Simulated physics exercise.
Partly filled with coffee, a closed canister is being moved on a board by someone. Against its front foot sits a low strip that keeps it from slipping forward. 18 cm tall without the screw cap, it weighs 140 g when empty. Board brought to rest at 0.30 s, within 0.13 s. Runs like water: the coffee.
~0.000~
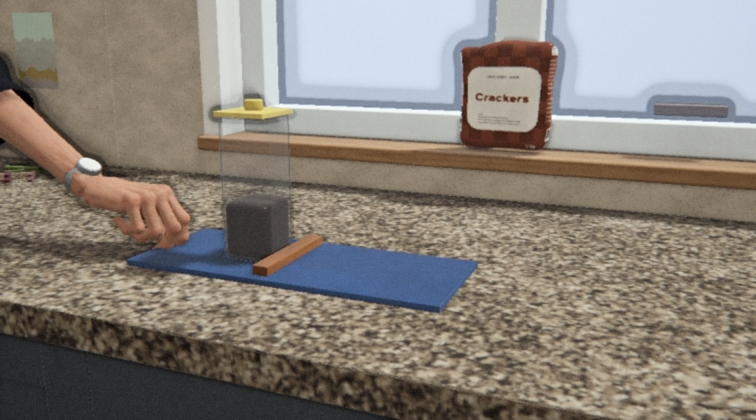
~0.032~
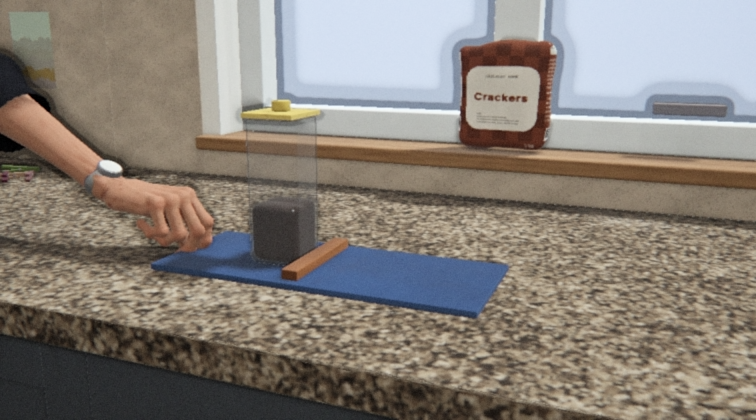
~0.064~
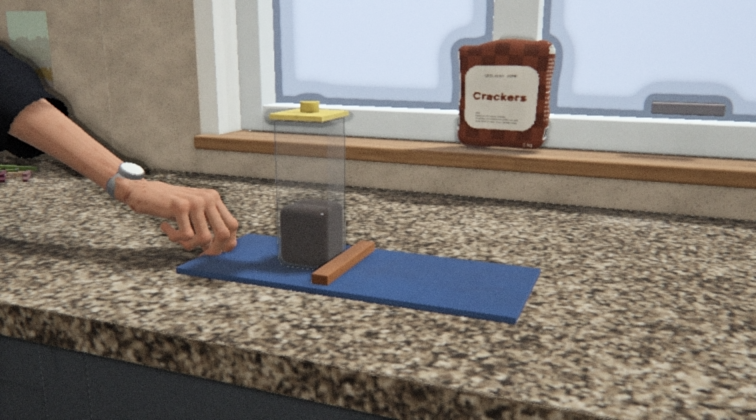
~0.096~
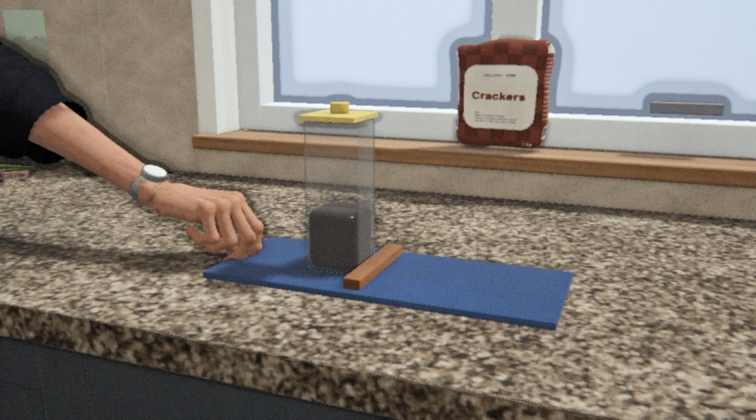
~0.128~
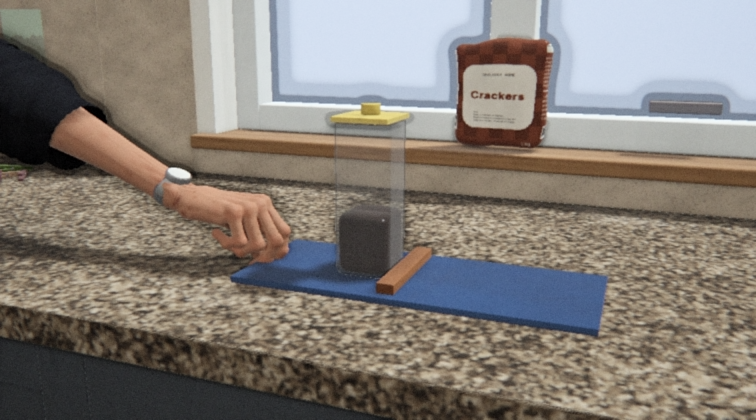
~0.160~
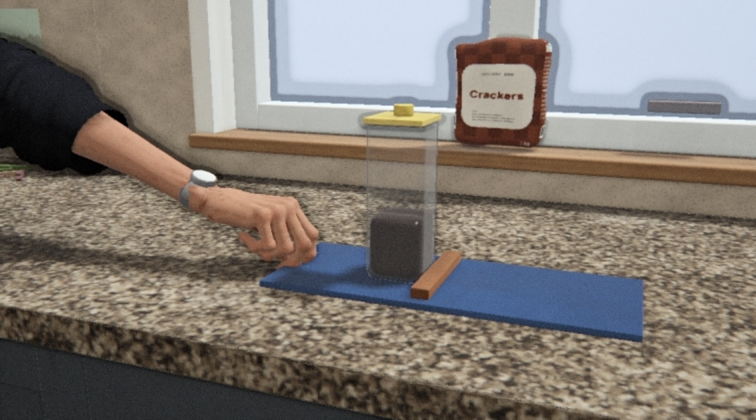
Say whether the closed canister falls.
I expect it will tip.
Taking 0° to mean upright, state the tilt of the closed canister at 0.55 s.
About 66 degrees.
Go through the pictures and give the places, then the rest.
It has moved 0.0 cm; in the closed canister the surface runs from (239, 198) to (281, 203), rim (277, 119), in the first frame.
It has moved 3.8 cm; in the closed canister the surface runs from (265, 201) to (308, 205), in the second frame.
It has moved 7.6 cm; in the closed canister the surface runs from (292, 203) to (336, 207), in the third frame.
It has moved 11.4 cm; in the closed canister the surface runs from (320, 206) to (366, 211), in the fourth frame.
It has moved 15.2 cm; in the closed canister the surface runs from (350, 209) to (397, 213), in the fifth frame.
It has moved 19.0 cm; in the closed canister the surface runs from (380, 212) to (428, 216), in the sixth frame.
By 0.43 s the board moves at 0.00 m/s; the closed canister leans 20°.
By 0.55 s the closed canister lies on its side.
By 0.71 s the closed canister lies on its side.
By 0.93 s the closed canister lies on its side.
At rest the closed canister lies on its side.
